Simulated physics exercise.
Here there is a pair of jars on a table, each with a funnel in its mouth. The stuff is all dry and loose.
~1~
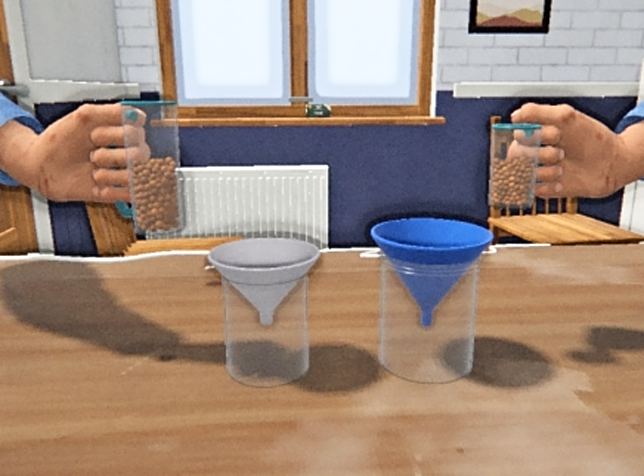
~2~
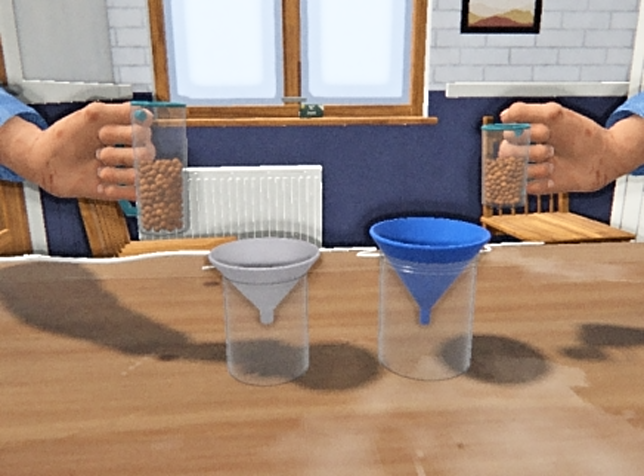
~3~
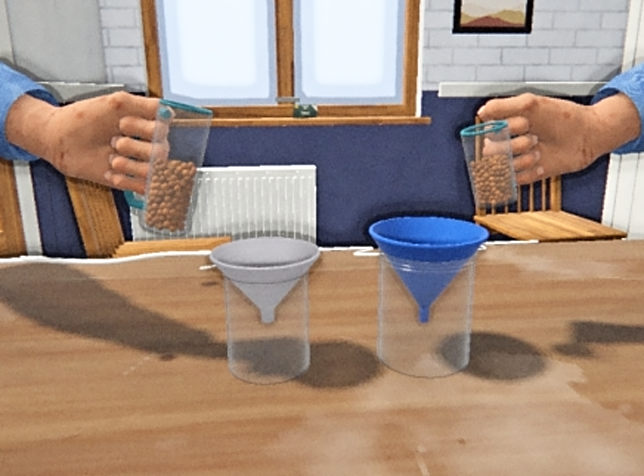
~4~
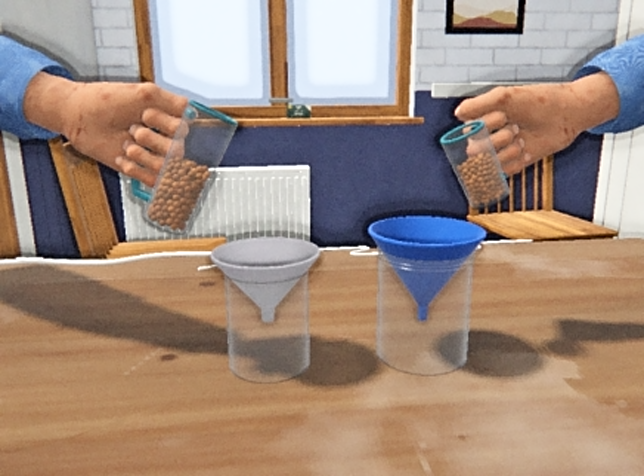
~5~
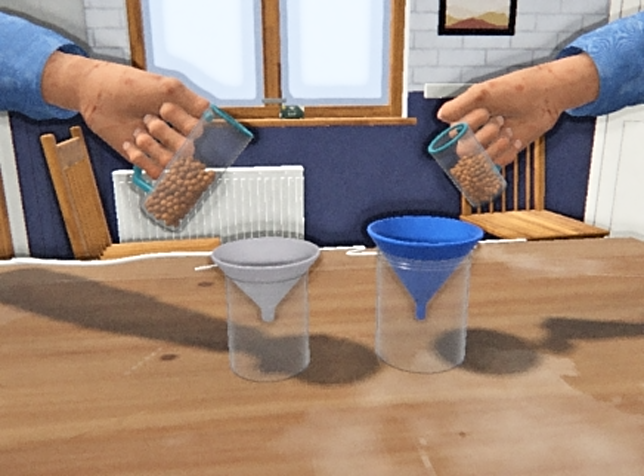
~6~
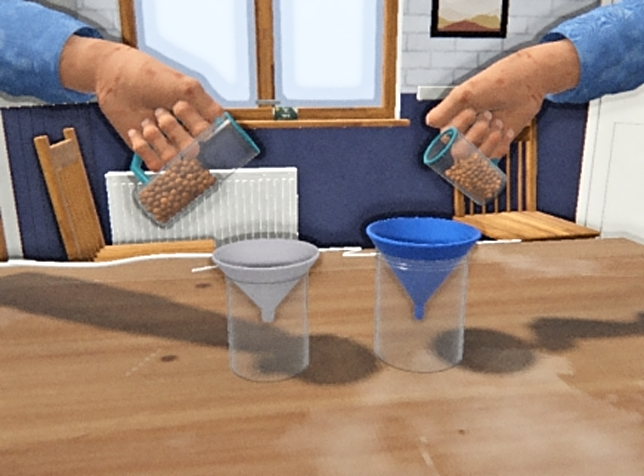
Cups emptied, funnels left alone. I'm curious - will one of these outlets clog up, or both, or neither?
In order: Left funnel: Plugged; right funnel: Plugged.
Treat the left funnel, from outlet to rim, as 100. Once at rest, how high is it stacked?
The level is roughly 90 percent.
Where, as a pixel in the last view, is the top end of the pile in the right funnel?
My guess is somewhere close to (406, 267).
Then, 0.46 s past the last view, left, all still in the cup; right, all still in the cup.
Then, 0.86 s past the last view, left, nearly all still in the cup, a stray few in or over the funnel; right, most still in the cup, about a quarter in or over the funnel.
Then, 1.21 s past the last view, left, a small part still in the cup, most in or over the funnel; right, a stray few still in the cup, nearly all in or over the funnel, a stray few down in the jar.
Finally, left, all stuck in the funnel, none down in the jar; right, nearly all stuck in the funnel, a stray few down in the jar.
